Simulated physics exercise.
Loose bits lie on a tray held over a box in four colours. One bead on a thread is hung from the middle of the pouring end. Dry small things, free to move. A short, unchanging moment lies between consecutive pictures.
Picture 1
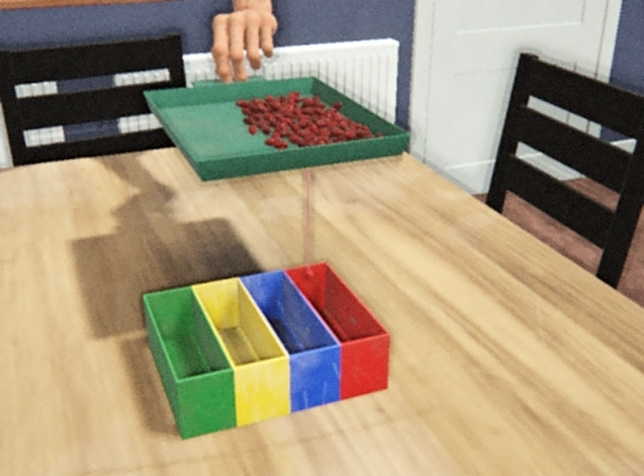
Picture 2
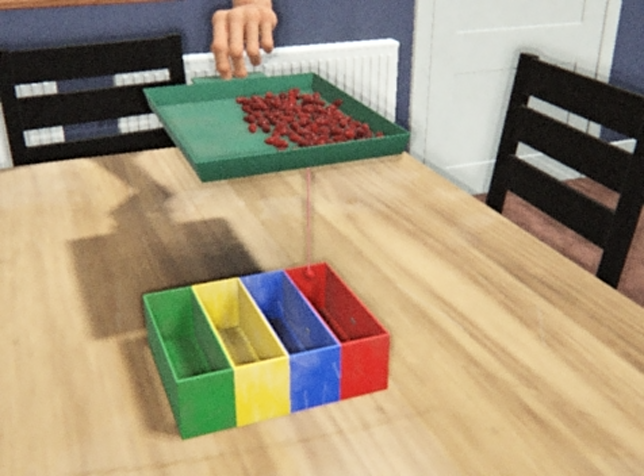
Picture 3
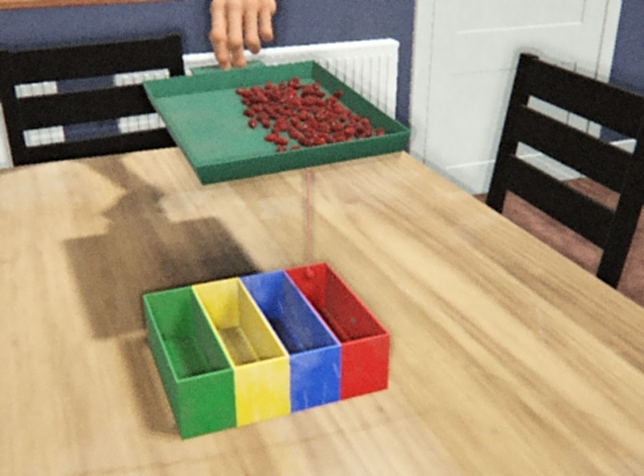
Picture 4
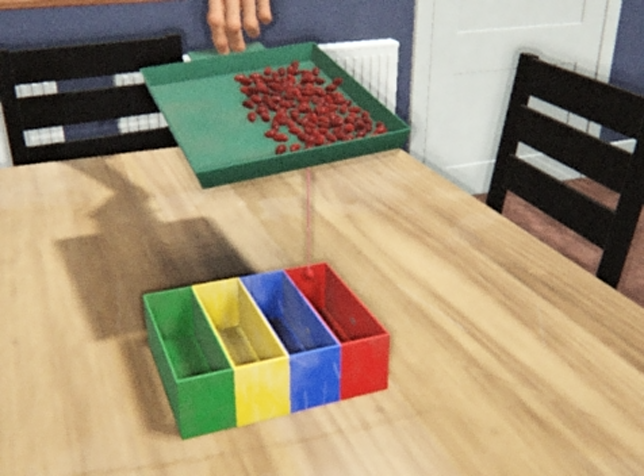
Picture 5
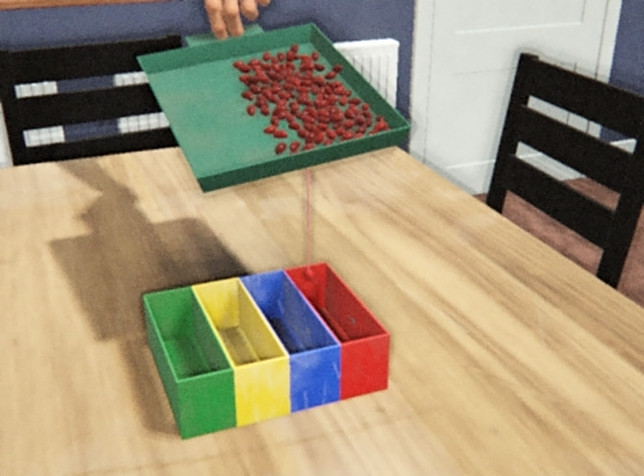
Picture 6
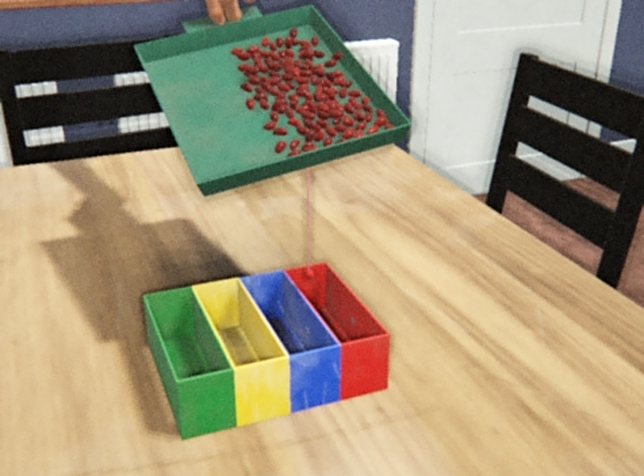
A hand at the top holds the far edge of a green tray of dark red beans above a pale wooden table, seen from slightly above in a room with blue walls. Below the tray sits an open box with green, yellow, blue and red compartments, between black chairs behind. The hand slowly raises the tray's far side, its near edge slanting lower at the left, while the view stays still.
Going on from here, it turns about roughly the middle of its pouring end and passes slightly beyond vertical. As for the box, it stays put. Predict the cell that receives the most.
Most of it goes into the yellow cell.
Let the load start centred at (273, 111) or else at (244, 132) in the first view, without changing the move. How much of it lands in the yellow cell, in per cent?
Close to 50 per cent, followed by close to 60 per cent.
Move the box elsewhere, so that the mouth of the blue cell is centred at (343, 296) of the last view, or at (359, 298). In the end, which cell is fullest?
The green cell, then green.
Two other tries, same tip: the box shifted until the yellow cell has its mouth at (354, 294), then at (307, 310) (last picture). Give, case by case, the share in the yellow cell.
The first try gives 0 per cent, the second 10 per cent.
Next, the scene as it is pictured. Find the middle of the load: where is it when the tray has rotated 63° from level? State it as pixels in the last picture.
I'd mark the middle close to (260, 142).
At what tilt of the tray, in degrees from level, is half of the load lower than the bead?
Angle: Approx. 110 degrees.
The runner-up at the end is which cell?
Second: Blue.
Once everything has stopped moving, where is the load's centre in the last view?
At about (245, 364), give or take.
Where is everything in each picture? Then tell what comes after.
Corners of the pouring end at (201, 159) and (403, 133), level; middle of the load at (304, 126), kidney beans; bead on its thread at (309, 275); green cell at (207, 399); yellow cell at (262, 386); blue cell at (315, 374); red cell at (365, 362), in the first picture.
Corners of the pouring end at (201, 160) and (403, 133), level; middle of the load at (304, 124), in the second picture.
Corners of the pouring end at (201, 163) and (403, 131), tipped barely, lowest at the left corner; middle of the load at (304, 118), in the third picture.
Corners of the pouring end at (201, 168) and (403, 127), tipped a little, lowest at the left corner; middle of the load at (304, 110), in the fourth picture.
Corners of the pouring end at (201, 173) and (403, 125), tipped a little, lowest at the left corner; middle of the load at (304, 102), in the fifth picture.
Corners of the pouring end at (201, 178) and (403, 122), tipped clearly, lowest at the left corner; middle of the load at (303, 94); green cell at (207, 399); yellow cell at (262, 386); blue cell at (315, 374); red cell at (365, 362), in the sixth picture.
Soon, tray tipped steeply; nearly all on the tray; a stray few falling or outside the box.
A while on, tray tipped past a quarter turn; about half on the tray; about a quarter in the yellow cell; a small part in the green cell; a small part in the blue cell; a small part falling or outside the box.
Towards the end, tray tipped past a quarter turn; about two thirds in the yellow cell; about a quarter in the blue cell; a small part in the green cell; a stray few in the red cell; a stray few falling or outside the box.
Finally, tray tipped past a quarter turn; about two thirds in the yellow cell; about a quarter in the blue cell; a small part in the green cell; a stray few in the red cell; a stray few outside the box.
